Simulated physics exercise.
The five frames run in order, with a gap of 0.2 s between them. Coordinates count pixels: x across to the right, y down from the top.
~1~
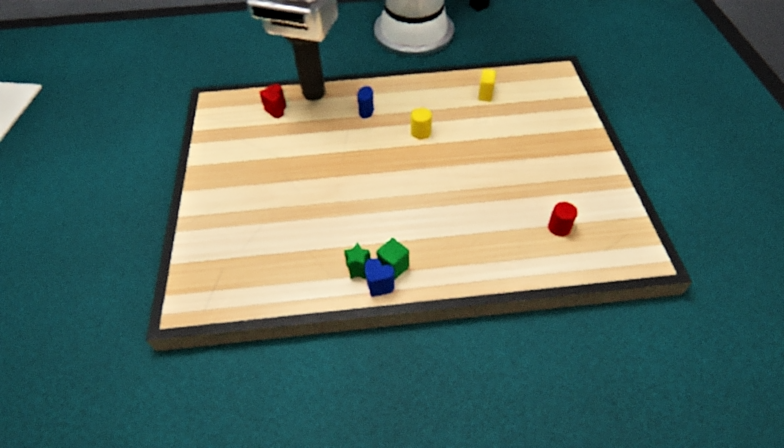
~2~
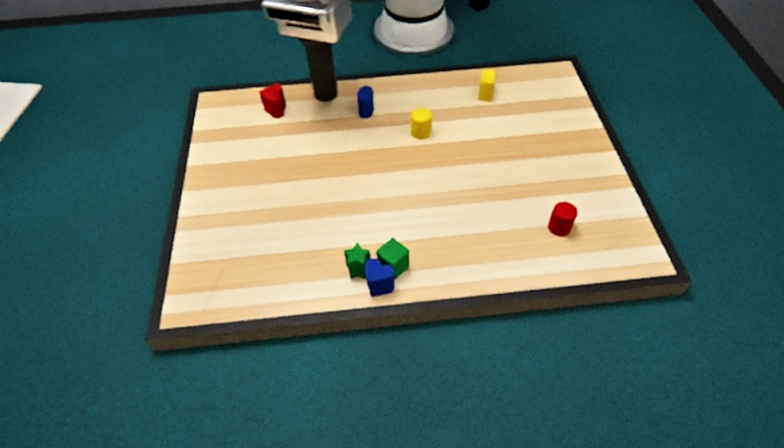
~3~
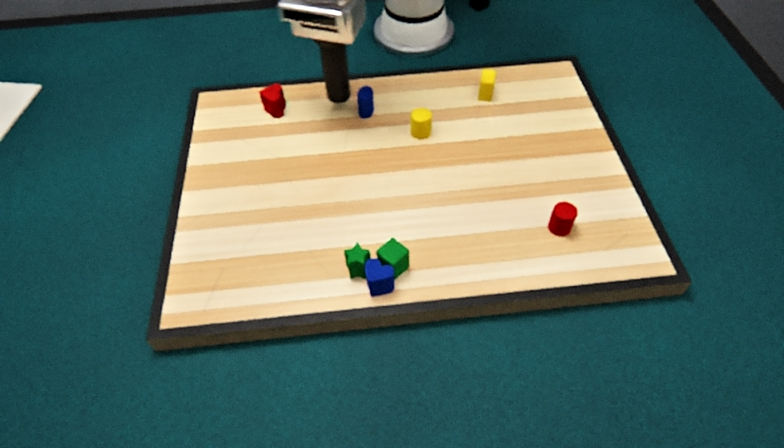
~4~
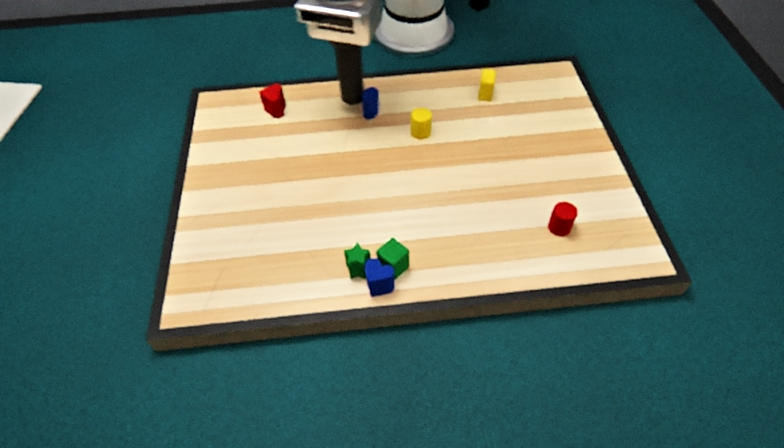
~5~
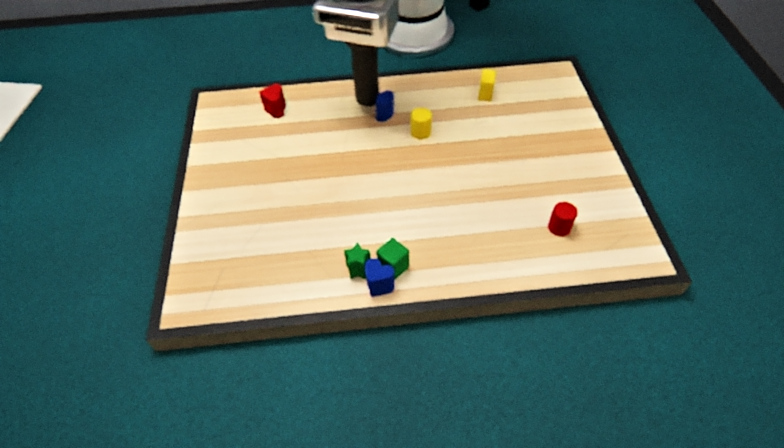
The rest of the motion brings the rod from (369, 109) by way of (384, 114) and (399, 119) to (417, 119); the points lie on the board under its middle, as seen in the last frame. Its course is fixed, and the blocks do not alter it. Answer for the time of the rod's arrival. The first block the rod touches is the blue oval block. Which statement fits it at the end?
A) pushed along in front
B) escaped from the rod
The correct letter is A.
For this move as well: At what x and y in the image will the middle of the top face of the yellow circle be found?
The middle of the upper face of the yellow circle will lie at about (437, 121) in the picture.
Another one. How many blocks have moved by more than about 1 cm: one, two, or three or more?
The number will come to 2.
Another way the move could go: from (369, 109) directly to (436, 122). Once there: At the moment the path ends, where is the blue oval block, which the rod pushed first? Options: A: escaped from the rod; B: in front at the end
My answer is option B.
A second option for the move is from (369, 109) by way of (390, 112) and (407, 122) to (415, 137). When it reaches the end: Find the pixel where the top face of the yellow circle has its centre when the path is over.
The middle of the upper face of the yellow circle will lie at about (450, 128) in the picture.
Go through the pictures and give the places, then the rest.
In the first frame, lower end of the rod (314, 94), tops of blocks, blue oval block (365, 92), yellow circle (421, 114).
In the second frame, rod (326, 95), blocks as before.
In the third frame, rod (339, 96), blocks as before.
In the fourth frame, rod (353, 98), blue oval block (370, 93).
In the fifth frame, rod (368, 99), blue oval block (384, 96), yellow circle (421, 114).
What follows on the original path. Halfway along, rod (391, 108); blue oval block (409, 105).
At the end, rod (417, 109); blue oval block (434, 108), turned 25° clockwise; yellow circle (437, 121).
